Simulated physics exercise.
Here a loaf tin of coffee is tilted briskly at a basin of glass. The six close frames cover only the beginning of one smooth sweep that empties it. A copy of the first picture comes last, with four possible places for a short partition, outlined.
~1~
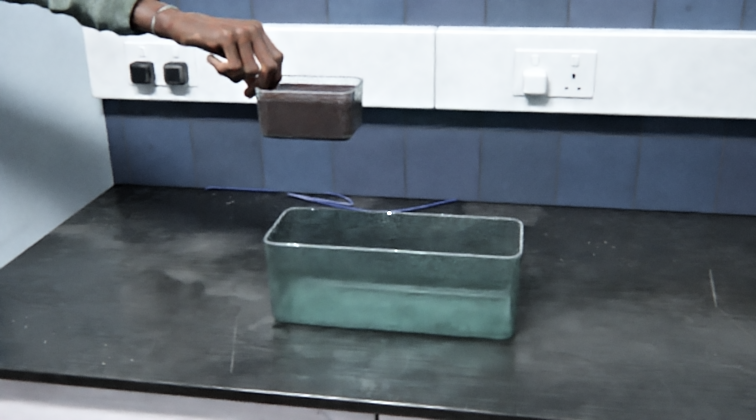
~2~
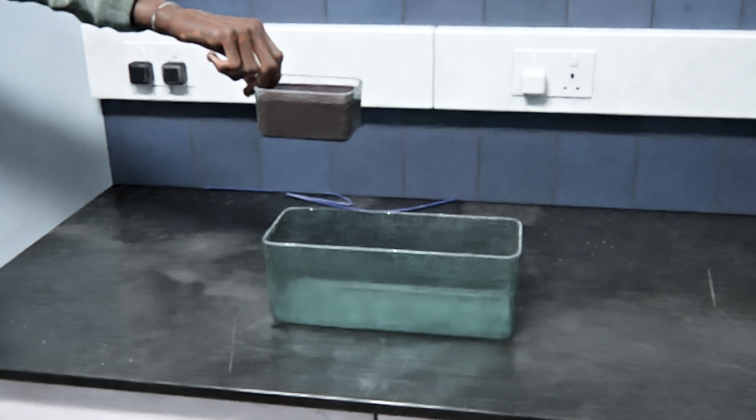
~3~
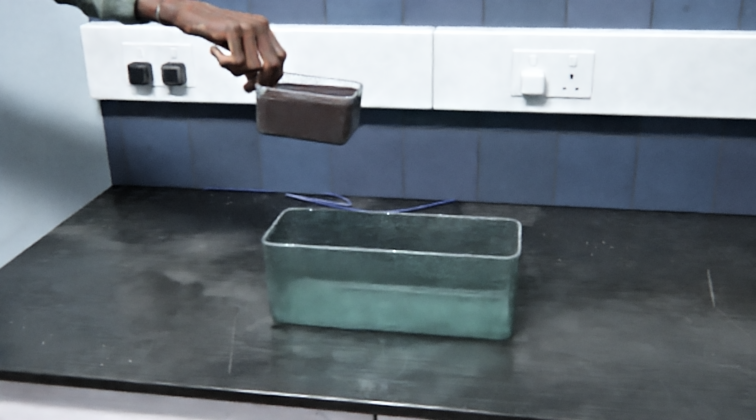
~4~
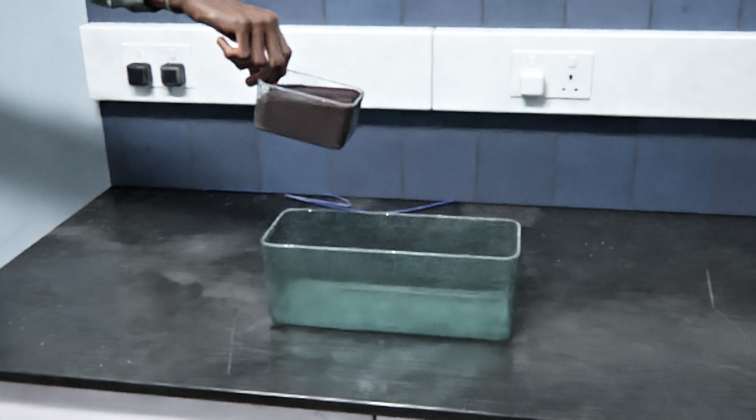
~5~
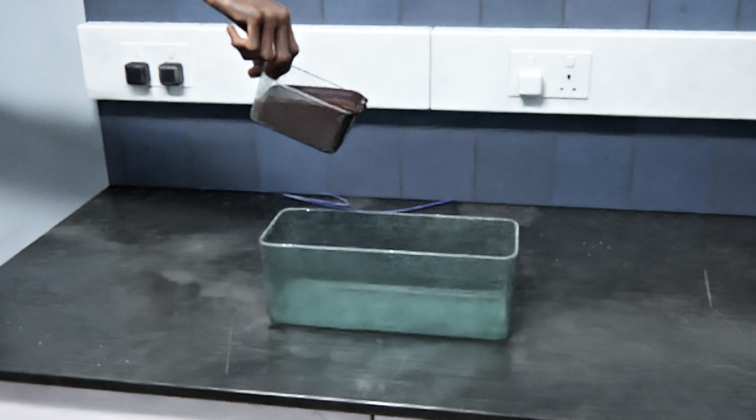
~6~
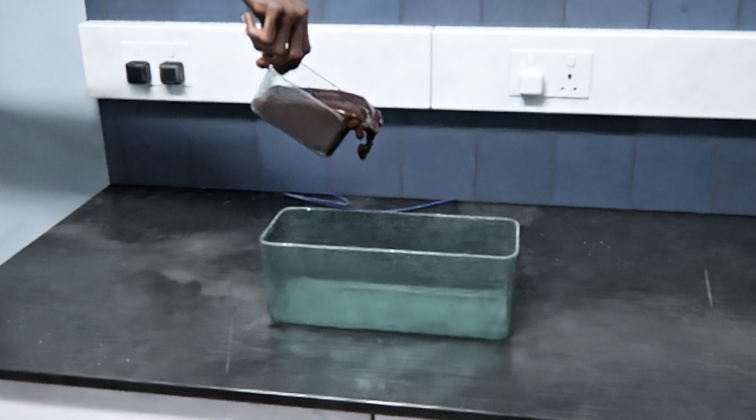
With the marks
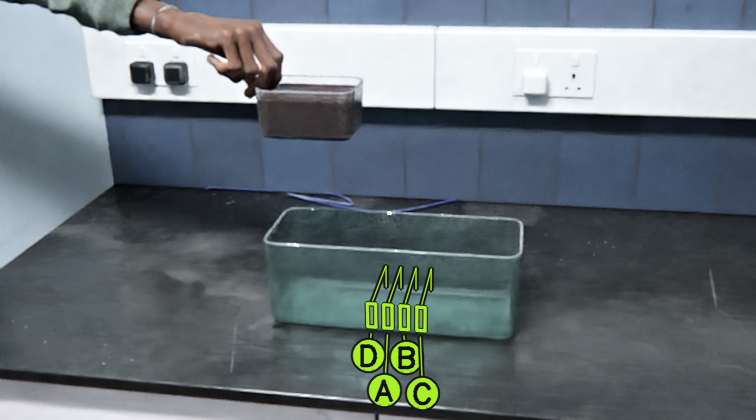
On a dark, scuffed worktop before a blue tiled wall with white socket panels, seen from slightly above, the view stays nearly still. A hand reaching from the upper left holds a small clear container of dark brown coffee above a long, greenish glass basin. The hand moves slightly right and tilts the container rightward, increasingly steeply, until coffee slides over its lip and hangs in uneven strands.
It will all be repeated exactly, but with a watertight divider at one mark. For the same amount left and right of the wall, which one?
C works best here.
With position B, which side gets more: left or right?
The right one.
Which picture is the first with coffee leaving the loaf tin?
In picture 5.
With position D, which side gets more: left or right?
The right one.
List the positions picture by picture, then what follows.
The first picture shows upright, lip at (356, 85); basin from (273, 318) to (515, 336); nothing has left yet.
The second picture shows upright, lip at (356, 86); nothing has left yet.
The third picture shows tipped about 6°, lip at (357, 90); nothing has left yet.
The fourth picture shows tipped about 13°, lip at (358, 97); nothing has left yet.
The fifth picture shows tipped about 22°, lip at (358, 105); coffee is over the lip, down to (362, 110).
The sixth picture shows tipped about 33°, lip at (359, 114); coffee is over the lip, down to (364, 154).
In lime, A at (387, 334); B at (403, 335); C at (420, 336); D at (371, 333).
With A, about 26 % ends left of the wall and 72 % right of it.
With B, about 34 % ends left of the wall and 64 % right of it.
With C, about 50 % ends left of the wall and 48 % right of it.
With D, about 18 % ends left of the wall and 80 % right of it; 3 % is lost outside.
